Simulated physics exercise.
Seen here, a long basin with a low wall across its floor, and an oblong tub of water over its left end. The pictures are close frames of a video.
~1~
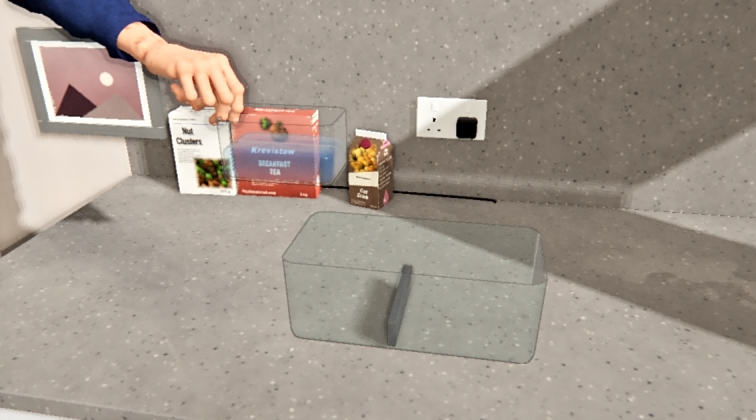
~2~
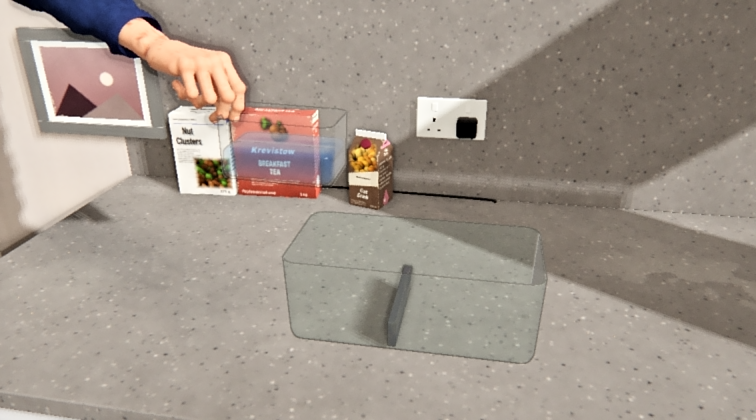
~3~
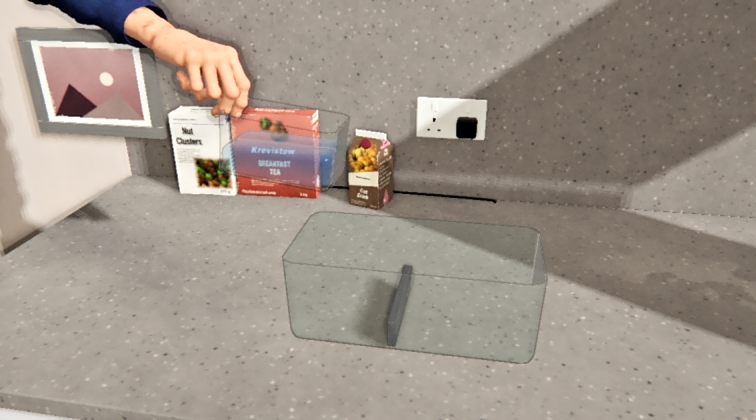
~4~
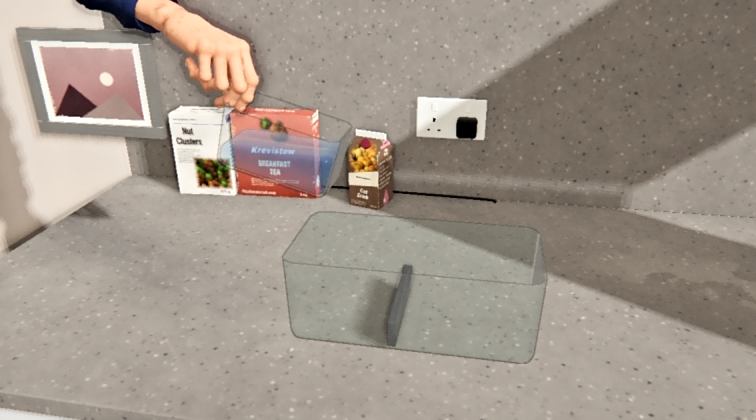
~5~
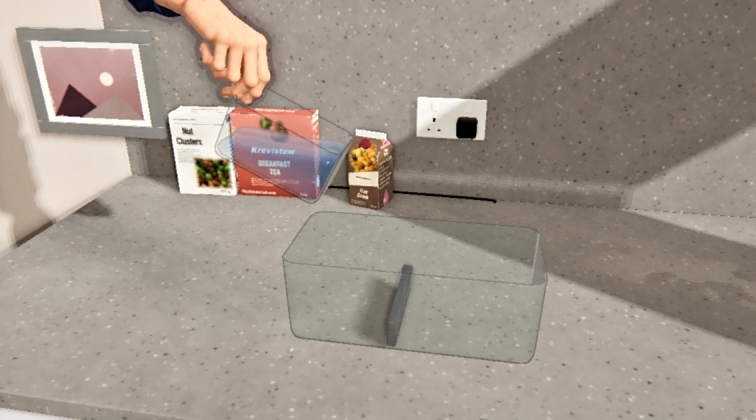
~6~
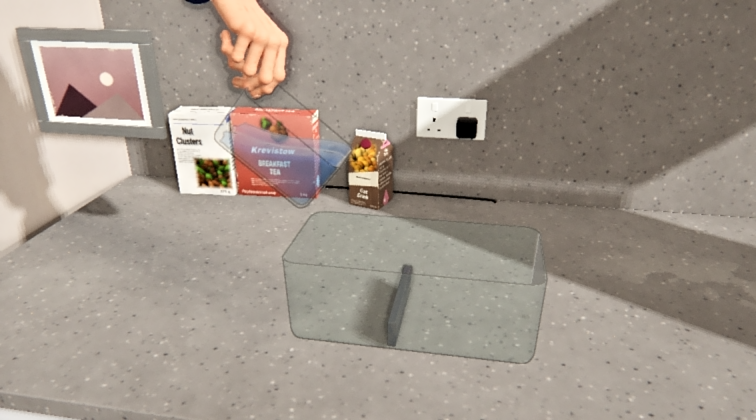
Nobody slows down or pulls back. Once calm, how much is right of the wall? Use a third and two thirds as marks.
The share right of the wall is less than a third.
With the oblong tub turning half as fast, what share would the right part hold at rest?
It comes to 15 per cent or so.
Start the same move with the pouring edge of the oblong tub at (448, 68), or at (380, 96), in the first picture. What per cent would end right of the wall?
In turn 90 and 80 in a hundred.
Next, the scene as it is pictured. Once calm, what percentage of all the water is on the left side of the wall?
Roughly 90 in a hundred.
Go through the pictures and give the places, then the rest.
Tilt 0°; pouring edge (339, 118); surface from (235, 140) to (340, 145); the long basin's rim runs from (298, 235) to (543, 256); the wall's top is at (400, 293), in the first picture.
Tilt 2°; pouring edge (340, 120); surface from (234, 140) to (339, 146), in the second picture.
Tilt 7°; pouring edge (343, 126); surface from (234, 138) to (340, 147), in the third picture.
Tilt 16°; pouring edge (345, 135); surface from (233, 137) to (341, 149), in the fourth picture.
Tilt 27°; pouring edge (347, 147); surface from (230, 133) to (343, 151), in the fifth picture.
Tilt 39°; pouring edge (346, 160); surface from (231, 129) to (347, 152); 1 per cent is over the edge, in the sixth picture.
A moment on, the oblong tub is tipped on its side and 36 per cent is still to pour, 30 is left of the wall and 1 right of it.
Next, the oblong tub is tipped on its side and 18 per cent is still to pour, 70 is left of the wall and 5 right of it.
Then the oblong tub is tipped on its side and 6 per cent is still to pour, 82 is left of the wall and 7 right of it.
Later the oblong tub is tipped on its side and 3 per cent is still to pour, 88 is left of the wall and 7 right of it.
In the end 92 per cent lies left of the wall, 7 right of it and 1 outside.
